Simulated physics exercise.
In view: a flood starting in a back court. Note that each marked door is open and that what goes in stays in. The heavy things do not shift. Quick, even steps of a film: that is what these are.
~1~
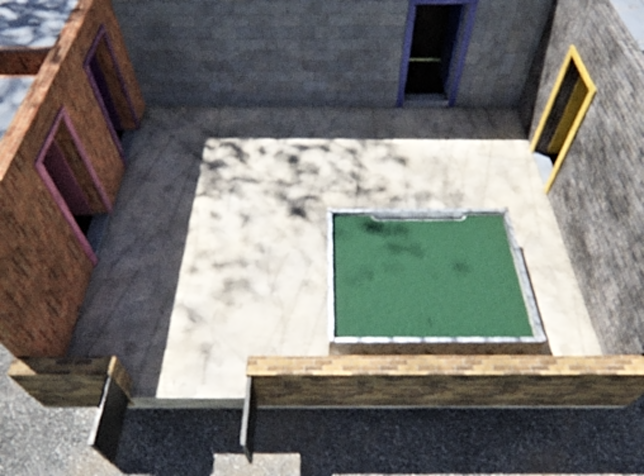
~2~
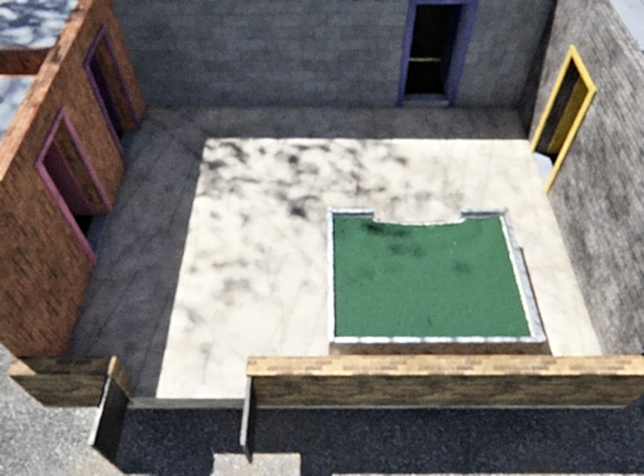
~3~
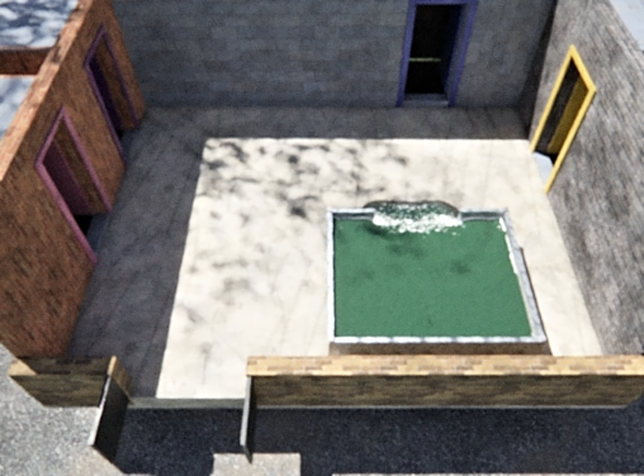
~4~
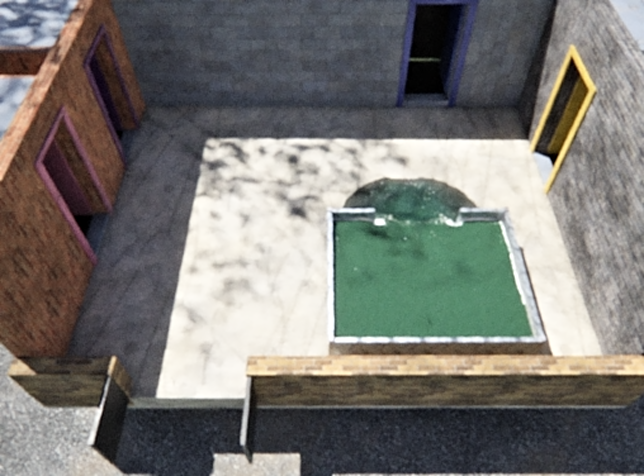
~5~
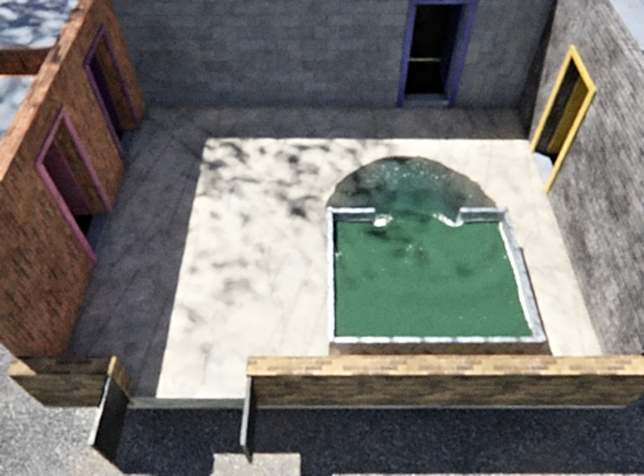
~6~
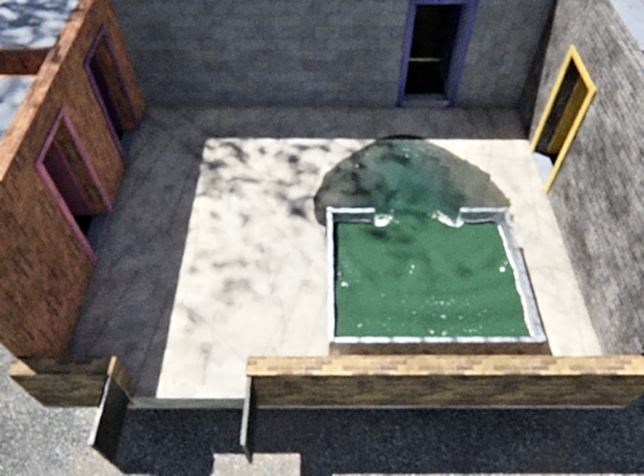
In this clip, green water sits still in a rectangular tank in a walled court, then a gap opens in the tank's far side and water pours through, spreading across the pale paving in a widening rounded pool.
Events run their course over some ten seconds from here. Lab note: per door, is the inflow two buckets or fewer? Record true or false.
Blue door false; pink door true; purple door false; yellow door false.
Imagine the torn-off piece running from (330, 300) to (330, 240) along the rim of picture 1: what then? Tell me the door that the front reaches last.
That would be the yellow door.
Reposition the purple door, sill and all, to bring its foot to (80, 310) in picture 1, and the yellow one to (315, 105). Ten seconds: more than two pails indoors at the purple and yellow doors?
In that case the purple door keeps within it while the yellow door runs past it.
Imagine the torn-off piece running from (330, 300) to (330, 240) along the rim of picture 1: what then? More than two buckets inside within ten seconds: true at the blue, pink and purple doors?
The blue door falls short, the pink door ends up above, and the purple door ends up above.
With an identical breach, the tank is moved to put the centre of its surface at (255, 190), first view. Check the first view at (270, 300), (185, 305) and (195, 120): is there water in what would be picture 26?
Spot one is not touched, spot two is not touched, spot three is touched.
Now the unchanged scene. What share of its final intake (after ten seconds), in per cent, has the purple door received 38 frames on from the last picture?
I make it 55 per cent.
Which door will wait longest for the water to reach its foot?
That is the door marked pink.
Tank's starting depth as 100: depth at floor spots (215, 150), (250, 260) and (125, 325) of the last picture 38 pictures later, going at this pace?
In order: 6, 0, 0 %.
A moment on, water covers 30 % of the floor; the blue door under two buckets in, the pink door not reached, the purple door not reached, the yellow door not reached.
Next, water covers 35 % of the floor; the blue door over two buckets in, the pink door not reached, the purple door not reached, the yellow door wet at the sill, nothing in.
Then, water covers 45 % of the floor; the blue door far over two buckets in, the pink door not reached, the purple door wet at the sill, nothing in, the yellow door under two buckets in.
Later, water covers 70 % of the floor; the blue door far over two buckets in, the pink door wet at the sill, nothing in, the purple door over two buckets in, the yellow door over two buckets in.
In the end, water covers 95 % of the floor; the blue door far over two buckets in, the pink door wet at the sill, nothing in, the purple door far over two buckets in, the yellow door far over two buckets in.
